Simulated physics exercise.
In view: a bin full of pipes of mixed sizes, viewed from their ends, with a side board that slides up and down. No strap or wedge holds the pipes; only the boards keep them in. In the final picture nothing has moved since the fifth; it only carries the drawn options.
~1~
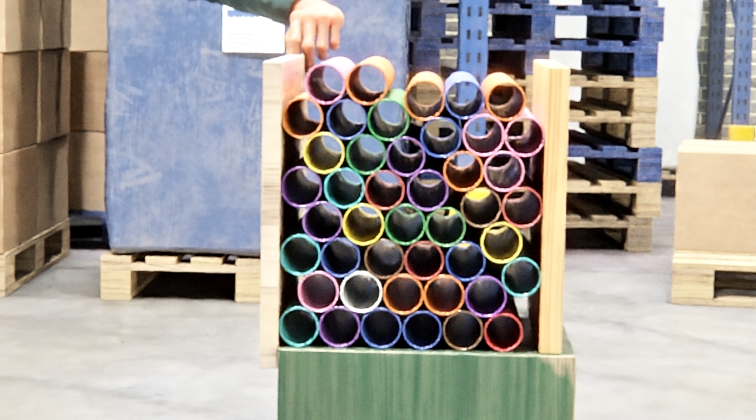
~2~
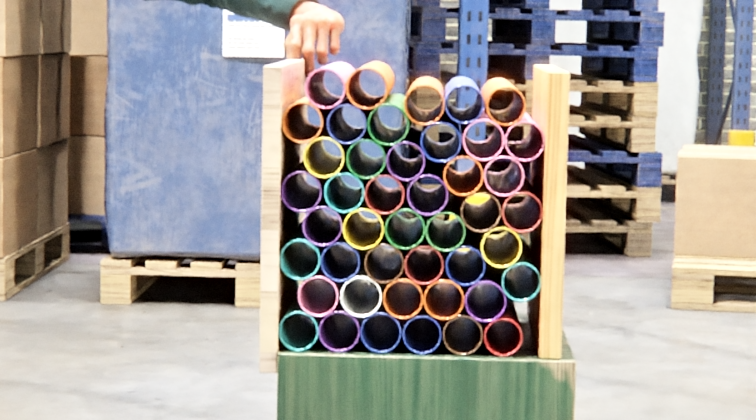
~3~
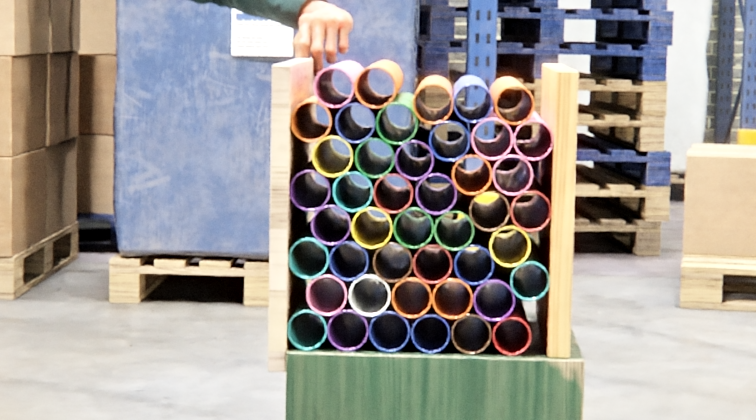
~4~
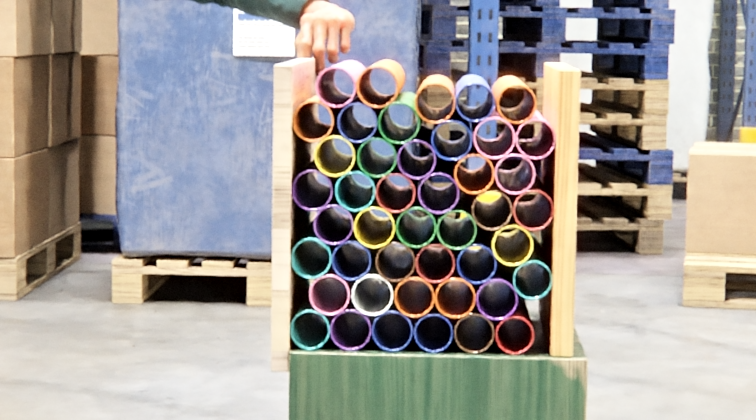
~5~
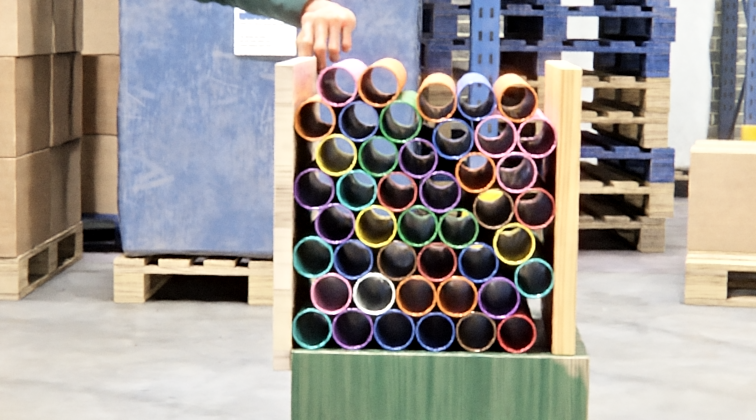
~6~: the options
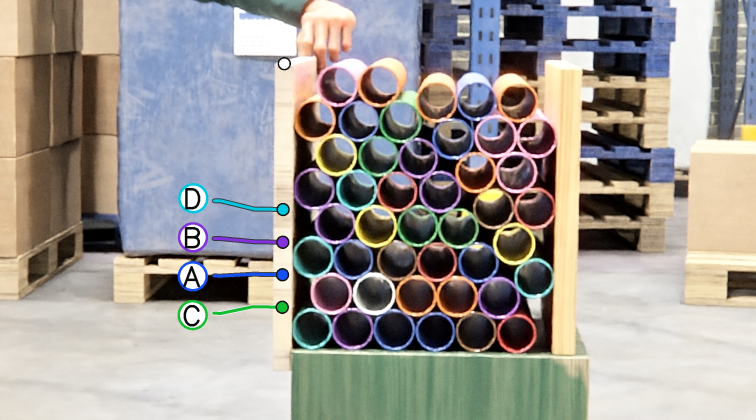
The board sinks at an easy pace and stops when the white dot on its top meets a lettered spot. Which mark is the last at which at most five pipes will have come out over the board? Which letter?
Mark D is as low as it can go.
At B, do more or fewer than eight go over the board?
It loses fewer than eight.
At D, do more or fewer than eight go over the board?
At D, fewer than eight.
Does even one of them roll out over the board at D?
Yes.
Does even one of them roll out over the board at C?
At C: Yes.
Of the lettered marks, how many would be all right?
The number is one.
On the marked copy, A at (283, 275); B at (283, 242); C at (282, 307); D at (283, 209); the white dot at (284, 64).
Taking D. A third of the way, top of the board (293, 130).
Two thirds of the way, top of the board (292, 204).
When it is over, top of the board (292, 209), two out over the board.
As for the rest, A six out over the board; B six out over the board; C more than five out over the board.
